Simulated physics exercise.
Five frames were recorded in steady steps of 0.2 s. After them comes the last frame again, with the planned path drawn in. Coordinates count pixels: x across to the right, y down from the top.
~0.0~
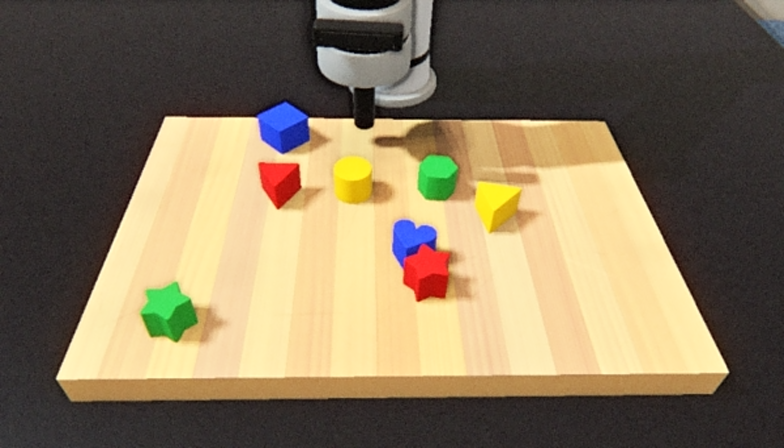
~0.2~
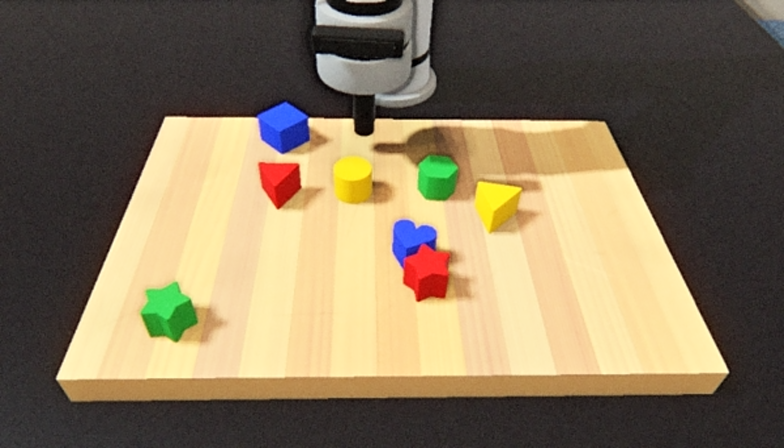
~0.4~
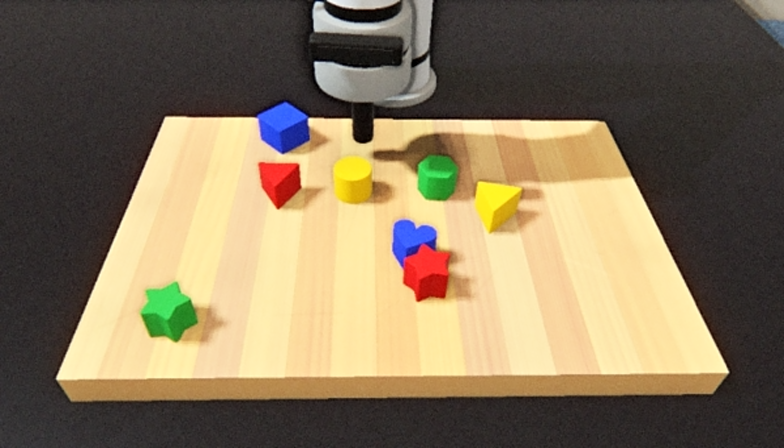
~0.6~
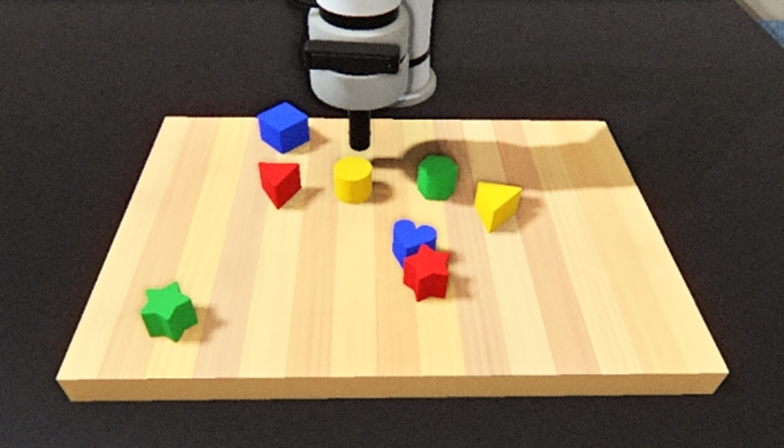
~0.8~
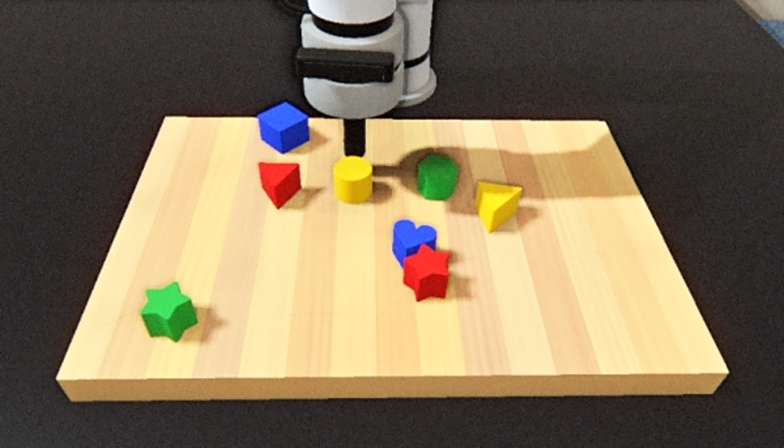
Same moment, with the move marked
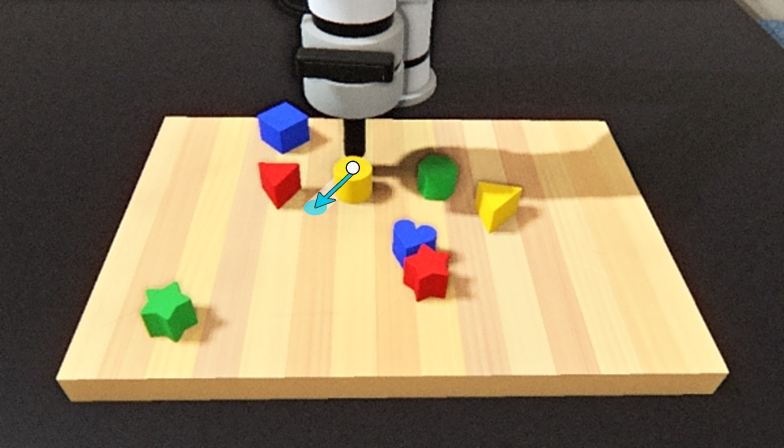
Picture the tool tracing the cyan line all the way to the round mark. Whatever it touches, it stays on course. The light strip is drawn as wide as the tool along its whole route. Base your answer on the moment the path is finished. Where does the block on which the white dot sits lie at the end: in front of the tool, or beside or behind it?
The tool passes it.
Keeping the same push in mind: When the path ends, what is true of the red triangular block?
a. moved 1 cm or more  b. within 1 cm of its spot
My answer is option b.
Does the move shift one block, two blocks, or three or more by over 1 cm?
One block shifts.
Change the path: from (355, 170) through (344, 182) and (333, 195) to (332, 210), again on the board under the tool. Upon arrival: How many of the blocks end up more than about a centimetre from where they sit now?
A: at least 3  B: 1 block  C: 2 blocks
Answer: B.
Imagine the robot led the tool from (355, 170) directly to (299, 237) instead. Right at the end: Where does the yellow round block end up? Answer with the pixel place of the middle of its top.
I'd place it at (347, 196), taking the centre of its top.
Drawn move, in a line from (355, 170) to (315, 207); the dot is on the yellow round block.
The first path, step by step. Halfway along, tool (335, 172); yellow round block (349, 182).
At the end, tool (314, 191); red triangular block still; yellow round block (345, 190).
